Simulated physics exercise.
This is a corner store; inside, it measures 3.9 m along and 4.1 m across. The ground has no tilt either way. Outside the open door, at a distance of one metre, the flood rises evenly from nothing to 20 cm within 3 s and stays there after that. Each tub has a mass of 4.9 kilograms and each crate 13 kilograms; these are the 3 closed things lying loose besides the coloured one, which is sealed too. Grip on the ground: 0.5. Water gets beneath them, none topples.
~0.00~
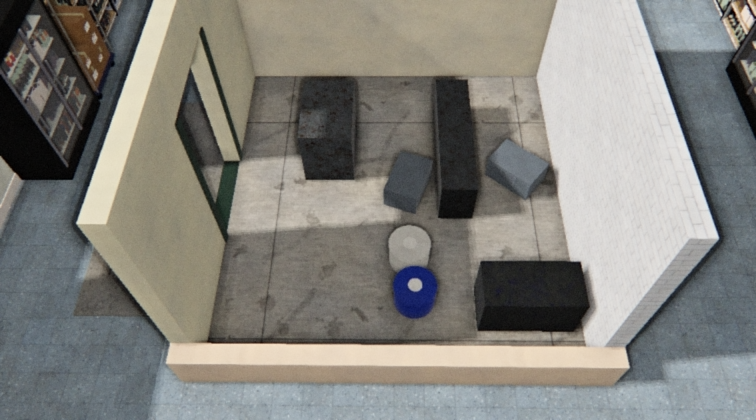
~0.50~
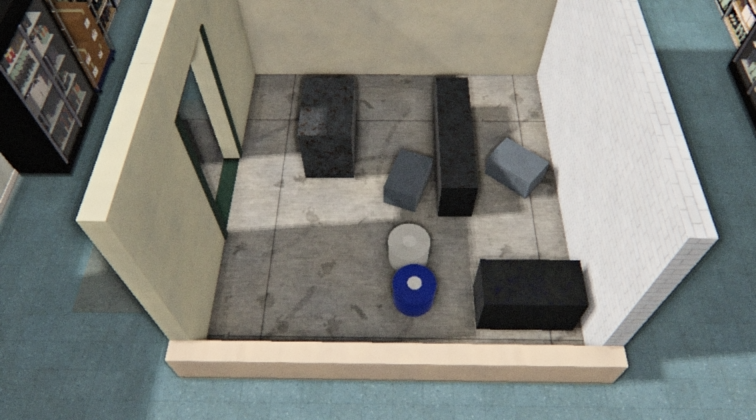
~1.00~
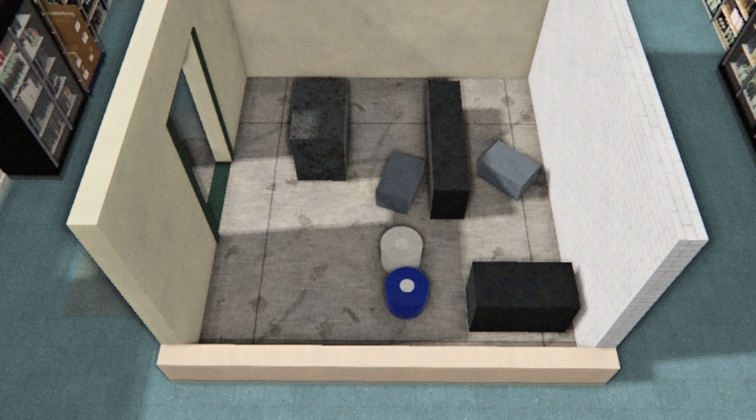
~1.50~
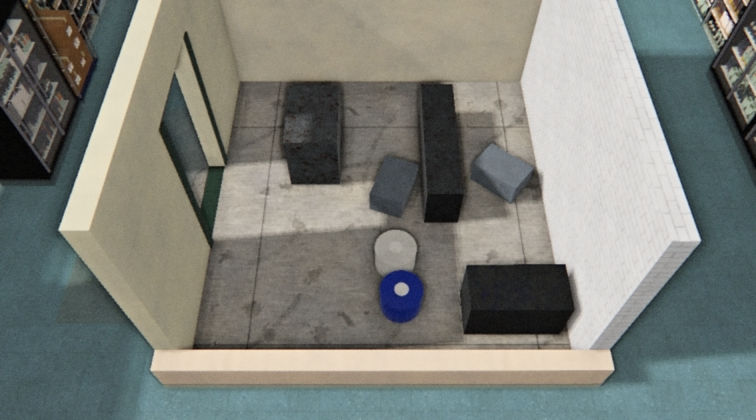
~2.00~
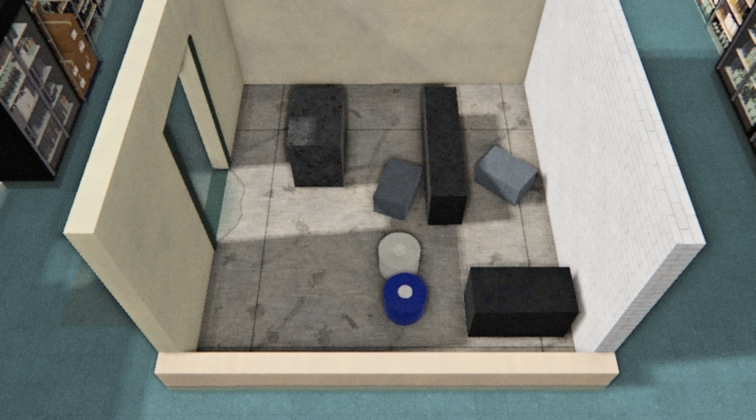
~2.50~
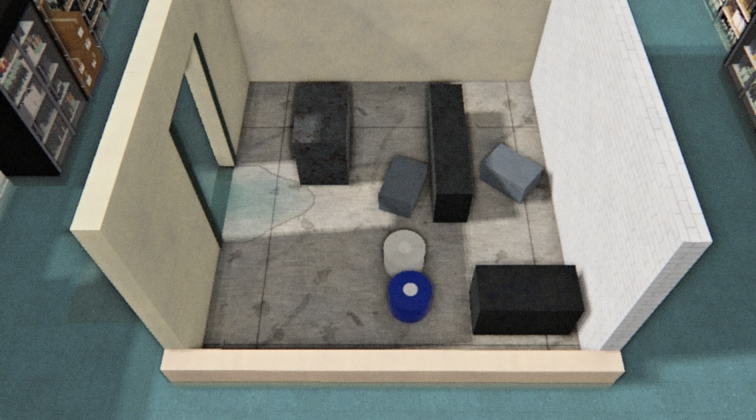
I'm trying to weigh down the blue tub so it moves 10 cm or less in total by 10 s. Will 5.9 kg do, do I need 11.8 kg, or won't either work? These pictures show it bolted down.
Neither will work.
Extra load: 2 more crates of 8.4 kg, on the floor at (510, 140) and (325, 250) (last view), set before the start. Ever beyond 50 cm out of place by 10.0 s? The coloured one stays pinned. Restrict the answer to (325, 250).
For that spot the answer is greater than that.
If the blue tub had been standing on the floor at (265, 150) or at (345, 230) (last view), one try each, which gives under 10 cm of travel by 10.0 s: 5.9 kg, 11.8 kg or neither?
In that order: No load works; no load works.
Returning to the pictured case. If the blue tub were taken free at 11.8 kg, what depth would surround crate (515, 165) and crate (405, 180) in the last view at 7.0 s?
First about 3 cm, second about 2 cm.
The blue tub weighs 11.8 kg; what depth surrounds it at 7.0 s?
About 7 cm.
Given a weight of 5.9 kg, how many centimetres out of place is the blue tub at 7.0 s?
I'd put it at roughly 60 cm.
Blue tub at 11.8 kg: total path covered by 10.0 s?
I'd put it near 100 cm in all.
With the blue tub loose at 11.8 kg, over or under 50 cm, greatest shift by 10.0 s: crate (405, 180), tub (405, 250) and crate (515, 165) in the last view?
Below, beyond, beyond.
After 3.5 s the blue tub would be 0 cm from its start with 5.9 kg and 0 cm from its start with 11.8 kg; 0 cm of water round it then.
After 4.5 s the blue tub would be 13 cm from its start with 5.9 kg and 0 cm from its start with 11.8 kg; 4 cm of water round it then.
After 7.0 s the blue tub would be 66 cm from its start with 5.9 kg and 22 cm from its start with 11.8 kg; 7 cm of water round it then.
After 10.0 s the blue tub would be 66 cm from its start with 5.9 kg and 52 cm from its start with 11.8 kg; 11 cm of water round it then.
